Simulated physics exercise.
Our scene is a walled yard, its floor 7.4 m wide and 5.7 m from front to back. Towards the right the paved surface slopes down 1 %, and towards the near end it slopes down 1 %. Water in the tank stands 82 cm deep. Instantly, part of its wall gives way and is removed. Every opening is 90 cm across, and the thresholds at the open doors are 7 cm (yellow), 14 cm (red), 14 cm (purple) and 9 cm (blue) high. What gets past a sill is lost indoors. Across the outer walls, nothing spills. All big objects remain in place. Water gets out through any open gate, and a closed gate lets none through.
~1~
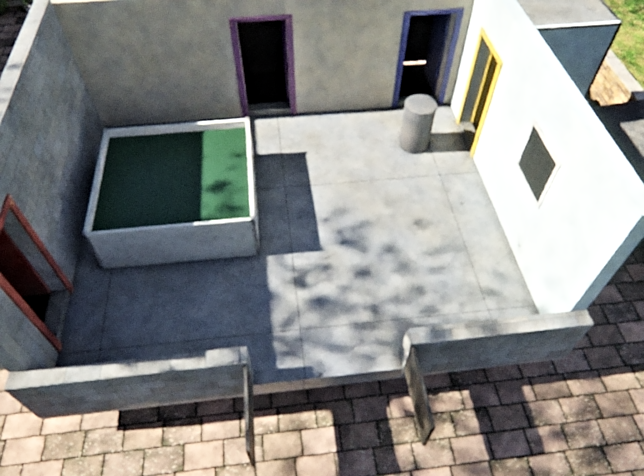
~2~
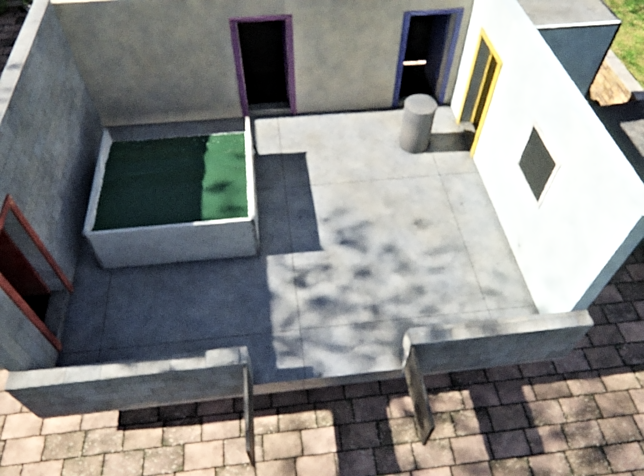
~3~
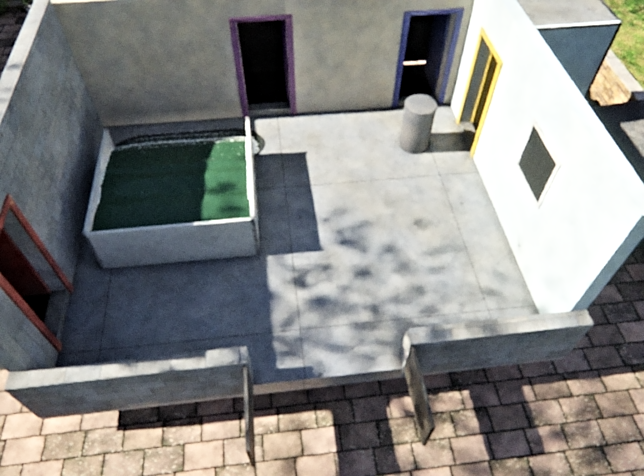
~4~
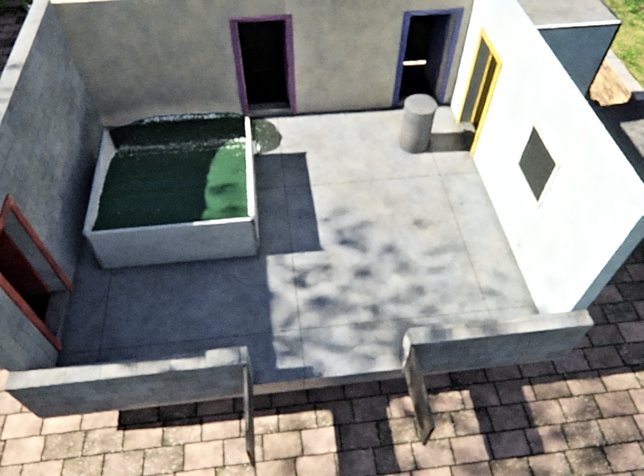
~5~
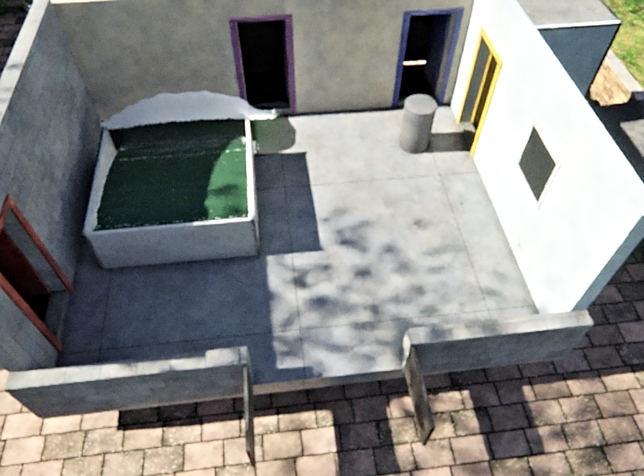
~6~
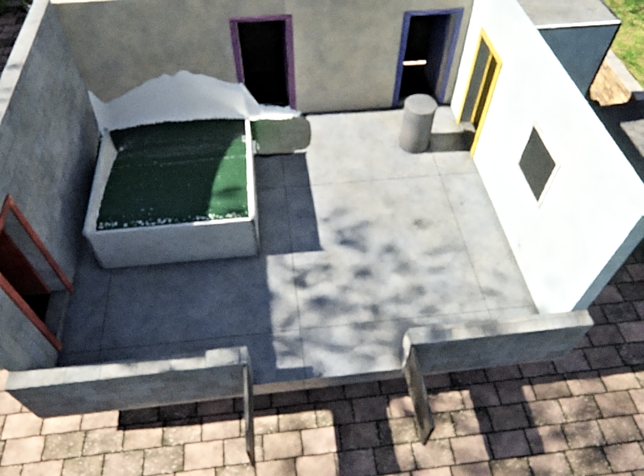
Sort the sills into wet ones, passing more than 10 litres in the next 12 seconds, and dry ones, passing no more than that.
Yellow door: Wet; red door: Dry; purple door: Wet; blue door: Wet.
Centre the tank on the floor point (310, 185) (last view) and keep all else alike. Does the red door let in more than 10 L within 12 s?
Well, red ends up inside the mark.
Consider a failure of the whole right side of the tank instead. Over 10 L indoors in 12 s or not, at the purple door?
Then: Purple short of it.
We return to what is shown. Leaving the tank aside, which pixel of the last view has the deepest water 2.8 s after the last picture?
Pixel (54, 379), about.
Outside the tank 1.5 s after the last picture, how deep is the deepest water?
Peak depth: Approx. 56 cm.
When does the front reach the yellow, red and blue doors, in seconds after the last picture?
The yellow door is reached at 1.4 s, red at 1.4 s, blue at 0.9 s.
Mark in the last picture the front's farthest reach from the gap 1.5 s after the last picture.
That lands around (451, 106) in the last picture.
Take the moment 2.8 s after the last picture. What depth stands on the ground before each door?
Depth readings (cm): Yellow = 17; red = 12; purple = 21; blue = 15.
Then, 0.7 s after the last picture water covers 15 % of the floor and is deepest (68 cm) near (113, 129); yellow door not reached, red door not reached, purple door 33 cm at the sill, 42 L in, blue door not reached.
Then, 1.5 s after the last picture water covers 35 % of the floor and is deepest (56 cm) near (109, 147); yellow door 2 cm at the sill, 1 L in, red door 7 cm at the sill, 0 L in, purple door 29 cm at the sill, 121 L in, blue door 6 cm at the sill, 0 L in.
Then, 2.8 s after the last picture water covers 60 % of the floor and is deepest (42 cm) near (54, 379); yellow door 17 cm at the sill, 84 L in, red door 12 cm at the sill, 0 L in, purple door 21 cm at the sill, 183 L in, blue door 15 cm at the sill, 19 L in.
Then, 6.3 s after the last picture water covers 90 % of the floor and is deepest (26 cm) near (517, 261); yellow door 14 cm at the sill, 245 L in, red door 4 cm at the sill, 0 L in, purple door 15 cm at the sill, 215 L in, blue door 15 cm at the sill, 120 L in.
Then, 11.3 s after the last picture water covers 100 % of the floor and is deepest (17 cm) near (550, 337); yellow door 11 cm at the sill, 358 L in, red door 7 cm at the sill, 0 L in, purple door 11 cm at the sill, 218 L in, blue door 12 cm at the sill, 159 L in.
